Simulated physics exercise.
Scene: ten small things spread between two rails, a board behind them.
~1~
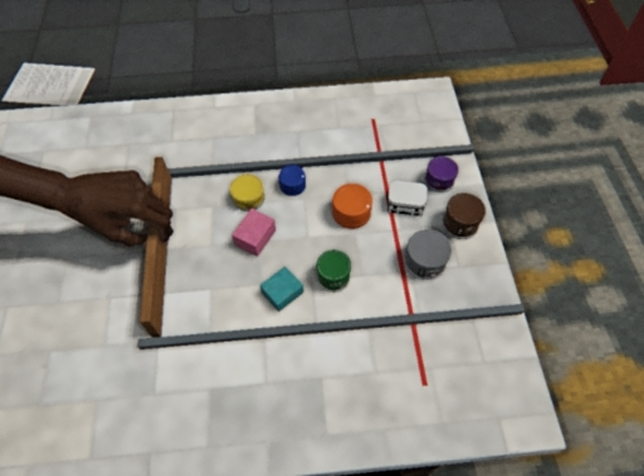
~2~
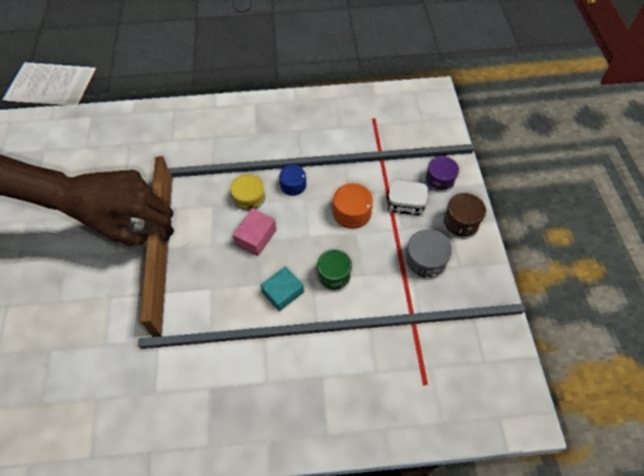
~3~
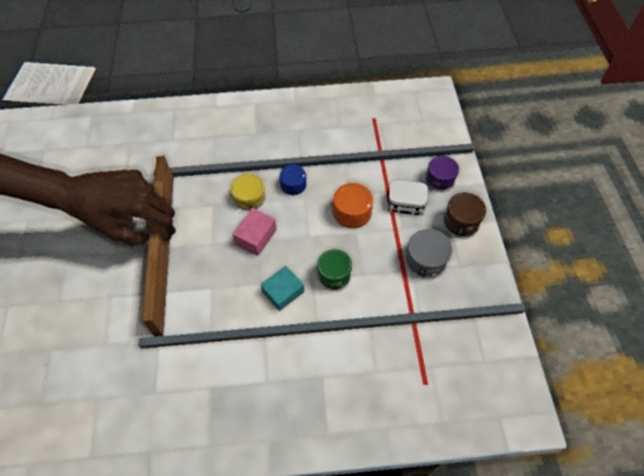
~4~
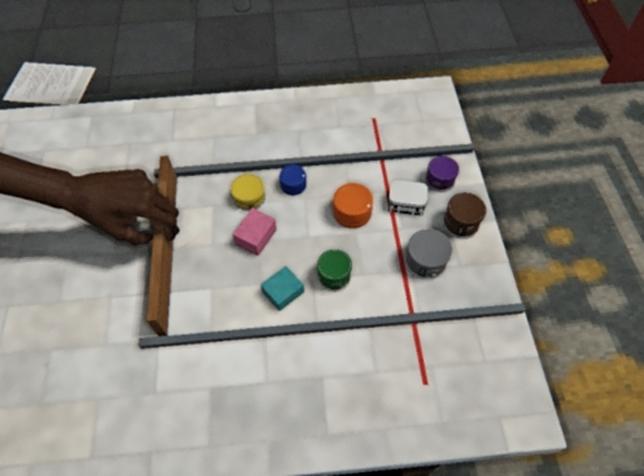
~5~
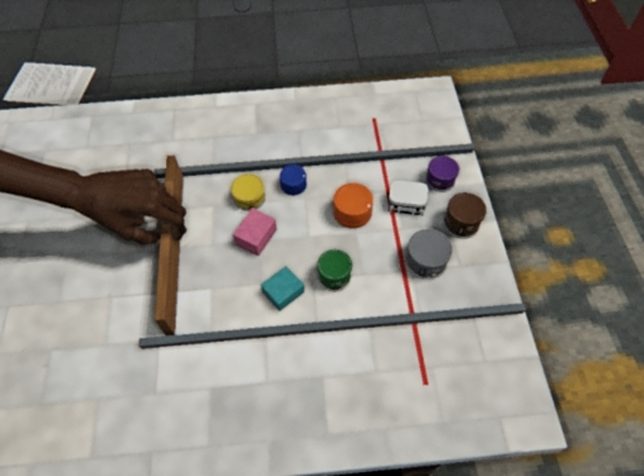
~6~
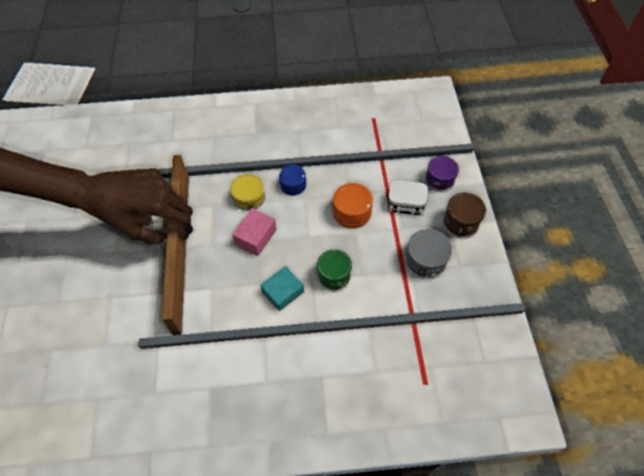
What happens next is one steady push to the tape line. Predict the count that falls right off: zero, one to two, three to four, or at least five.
Zero lost.
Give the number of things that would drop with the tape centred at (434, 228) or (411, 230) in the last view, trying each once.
Down on the floor: 2 and 0.
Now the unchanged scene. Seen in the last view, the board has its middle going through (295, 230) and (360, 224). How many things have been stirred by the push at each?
First 5, after that 9.
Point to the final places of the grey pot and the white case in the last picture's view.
Roughly (453, 244) for the first and roughly (469, 187) for the second.
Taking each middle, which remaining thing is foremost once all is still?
White case.
Soon after, none off yet; brown tin at rest near (464, 216); purple tin at rest near (442, 174); grey pot at rest near (428, 254).
After that, none off yet; brown tin at rest near (464, 216); purple tin at rest near (447, 169); grey pot displaced a little near (444, 246).
In the end, the number that fall off is zero.
